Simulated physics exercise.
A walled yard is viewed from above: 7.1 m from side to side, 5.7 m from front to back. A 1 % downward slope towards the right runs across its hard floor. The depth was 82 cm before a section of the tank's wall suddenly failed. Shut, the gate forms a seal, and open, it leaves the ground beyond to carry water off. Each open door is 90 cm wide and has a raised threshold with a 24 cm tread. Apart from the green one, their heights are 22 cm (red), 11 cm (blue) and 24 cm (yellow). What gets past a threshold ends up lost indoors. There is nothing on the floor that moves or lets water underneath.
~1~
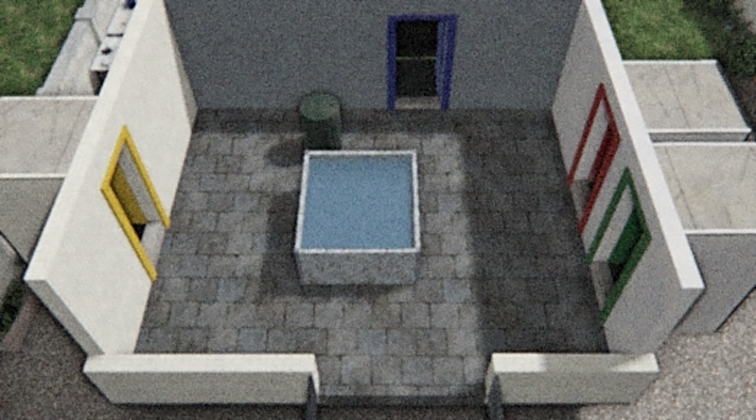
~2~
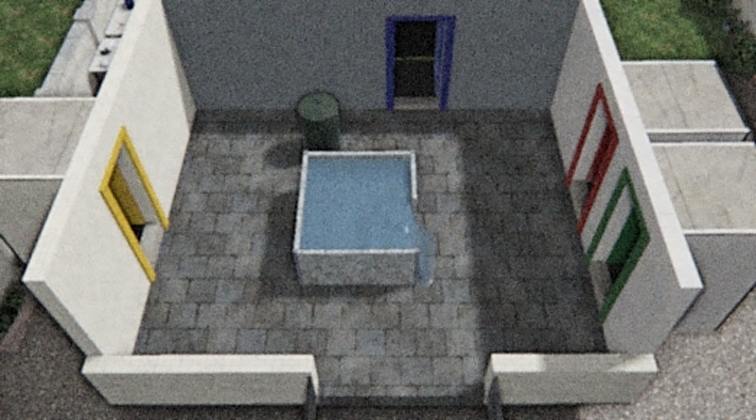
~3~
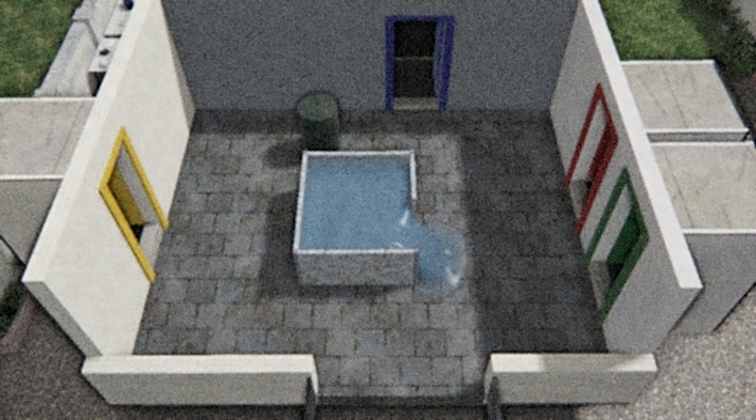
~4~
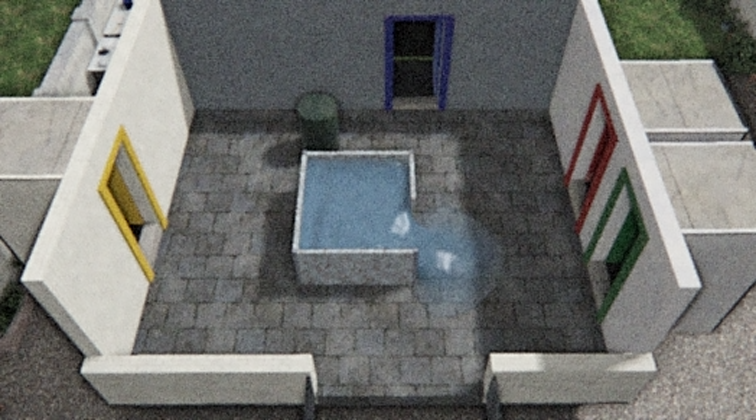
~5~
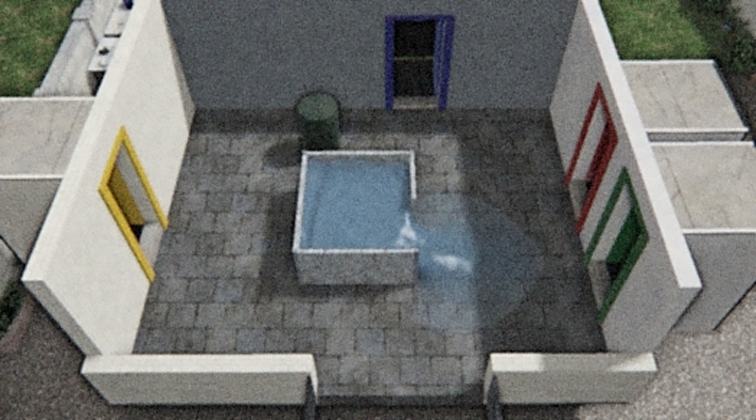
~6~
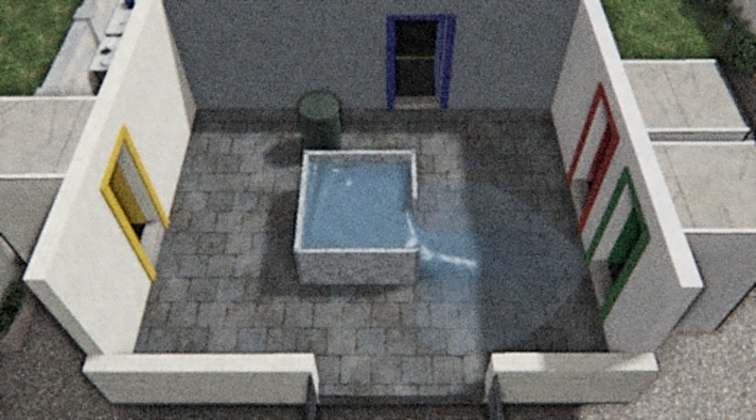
Water pouring from a gap in the right side of a raised tank, spreading across a paved, walled yard with coloured doorways.
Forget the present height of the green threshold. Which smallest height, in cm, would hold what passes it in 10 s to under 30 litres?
It would have to be roughly 29 cm high.
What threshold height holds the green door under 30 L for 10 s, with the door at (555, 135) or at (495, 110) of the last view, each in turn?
You'd want about 14.0 cm there first, then about 15 cm.
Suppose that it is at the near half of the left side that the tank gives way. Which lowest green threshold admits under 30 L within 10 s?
In that case about 8.0 cm.
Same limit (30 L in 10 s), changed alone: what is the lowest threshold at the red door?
Red door, minimum about 21 cm.
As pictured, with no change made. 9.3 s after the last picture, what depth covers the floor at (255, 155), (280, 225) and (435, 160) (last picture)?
Roughly 6, 1 and 6 cm, in turn.
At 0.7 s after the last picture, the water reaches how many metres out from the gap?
I make it some 3.6 m.
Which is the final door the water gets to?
The yellow one comes last.
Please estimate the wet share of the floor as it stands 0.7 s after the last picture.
Roughly 30 percent.
Then, 0.7 s after the last picture water covers 30 % of the floor, deepest (46 cm) near (420, 264); 27 cm at the green door, 33 litres in over its 19 cm threshold.
Then, 2.3 s after the last picture water covers 35 % of the floor, deepest (29 cm) near (578, 237); 27 cm at the green door, 148 litres in over its 19 cm threshold.
Then, 9.3 s after the last picture water covers 95 % of the floor, deepest (12 cm) near (558, 152); 11 cm at the green door, 179 litres in over its 19 cm threshold.
At the green door as built, the water peaked near 36 cm, 1.1 s after the last picture.
With a threshold of 24.5 cm, 79 litres would have come in within the 10 s; with 33 cm, 11 litres. So under 30 litres takes about 29 cm.
